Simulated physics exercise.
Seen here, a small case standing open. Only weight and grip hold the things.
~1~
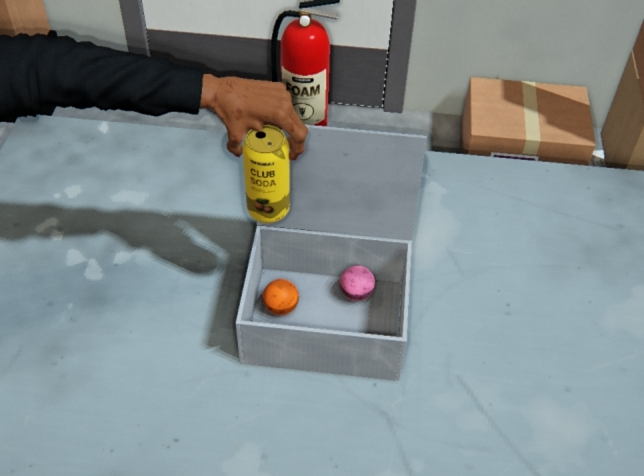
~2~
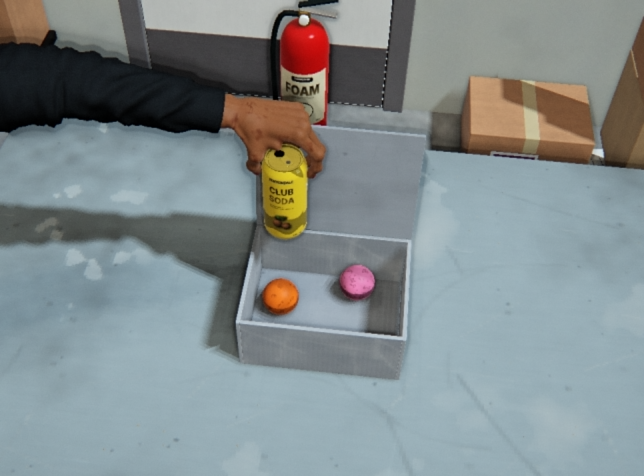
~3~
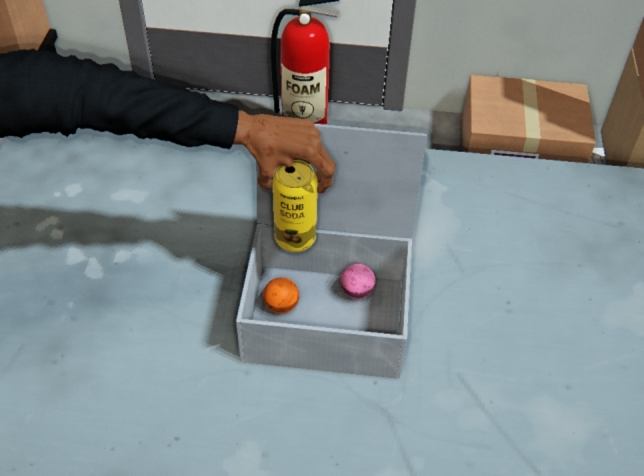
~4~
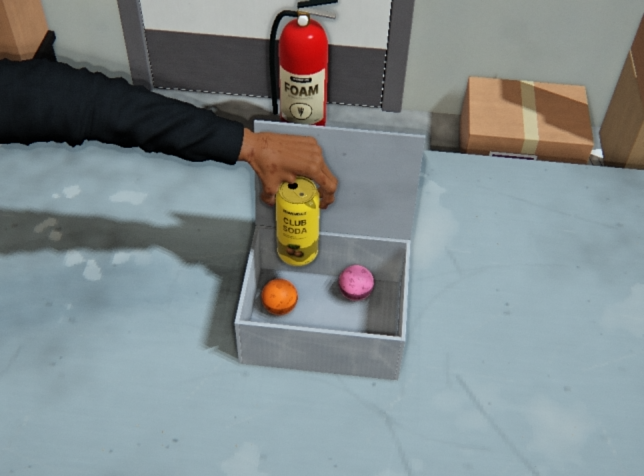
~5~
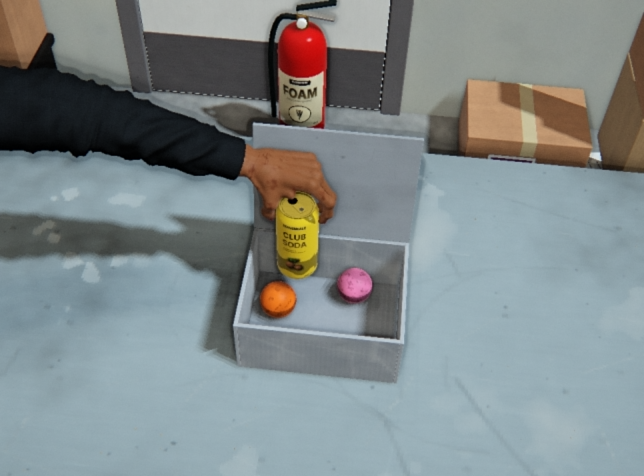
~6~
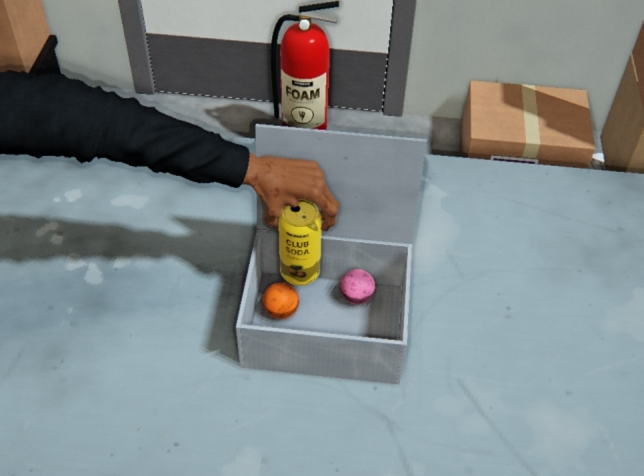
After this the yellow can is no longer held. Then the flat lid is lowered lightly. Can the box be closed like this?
The lid closes.
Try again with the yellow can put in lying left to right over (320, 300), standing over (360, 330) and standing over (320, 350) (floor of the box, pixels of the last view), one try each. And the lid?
First, it sits on the rim; second, it stays ajar; third, it is held up.
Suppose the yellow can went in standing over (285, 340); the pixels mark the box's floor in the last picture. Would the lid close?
Then it is held up.
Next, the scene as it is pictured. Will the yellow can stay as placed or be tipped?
It ends up tilted.
Then, 0.60 s after the last picture, yellow can on its side near (346, 323); orange ball rolled about its own width; pink ball rolled about its own width.
Then, 1.60 s after the last picture, lid 57° above the rim; yellow can on its side near (342, 335); orange ball rolled about its own width; pink ball rolled about its own width.
At rest, lid shut; tipped over in the box, yellow can; moved from the start, orange ball; pink ball in place. Seen from the same camera at the end, yellow can near (342, 335).
